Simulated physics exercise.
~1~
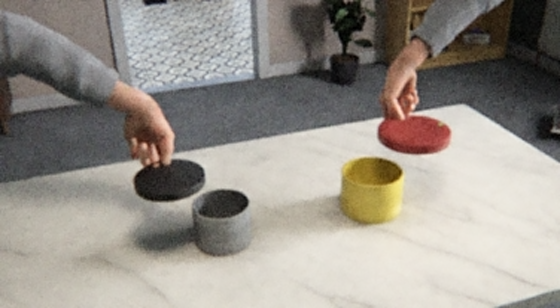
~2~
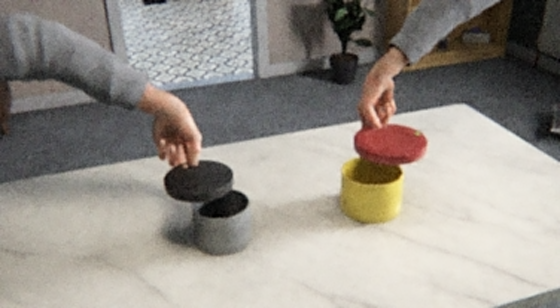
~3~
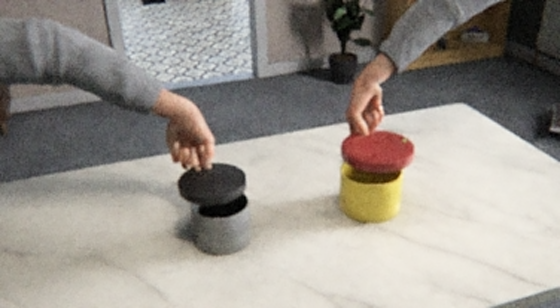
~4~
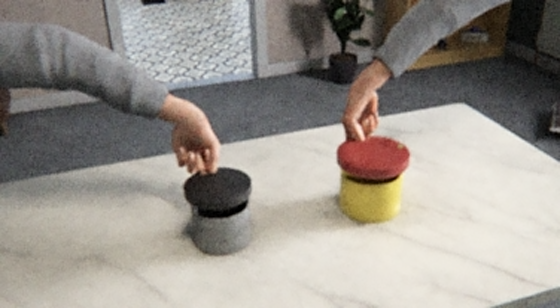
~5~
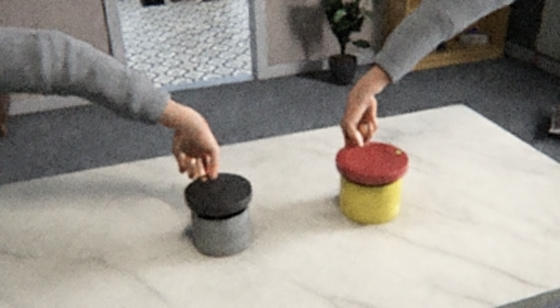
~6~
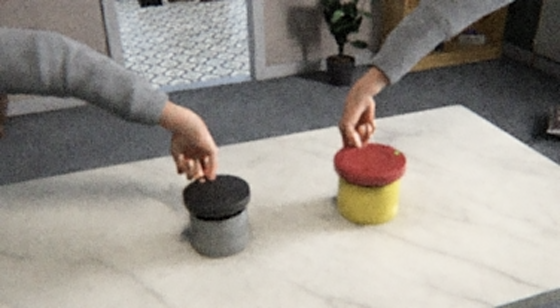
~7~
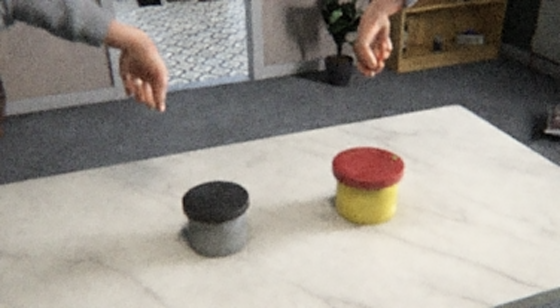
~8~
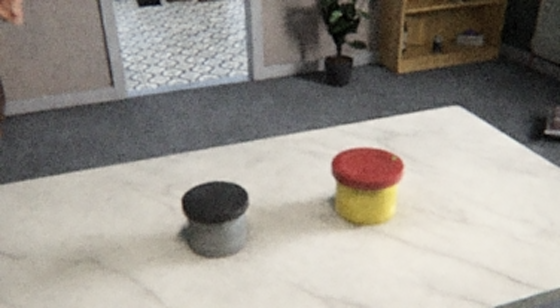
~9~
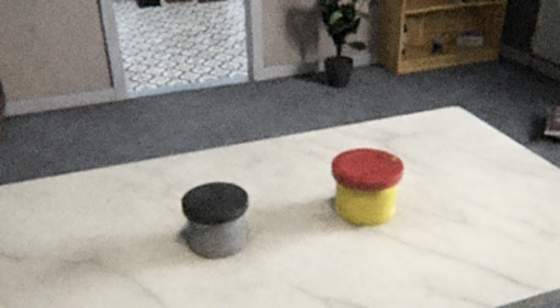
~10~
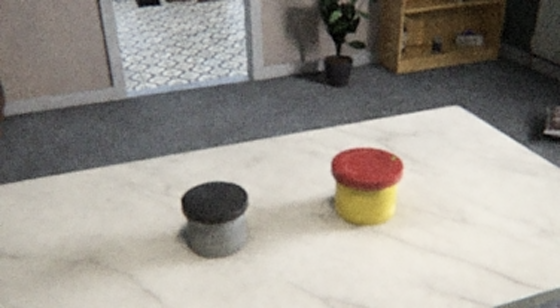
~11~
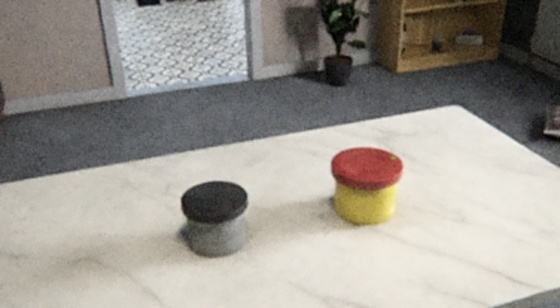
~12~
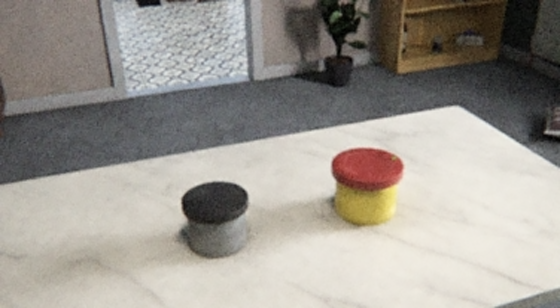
On a pale marble-patterned table, two hands lowered a black disc onto a gray cup at left and a red lid onto a yellow cup at right, then let go and withdrew, leaving both resting on the rims and covering the openings.
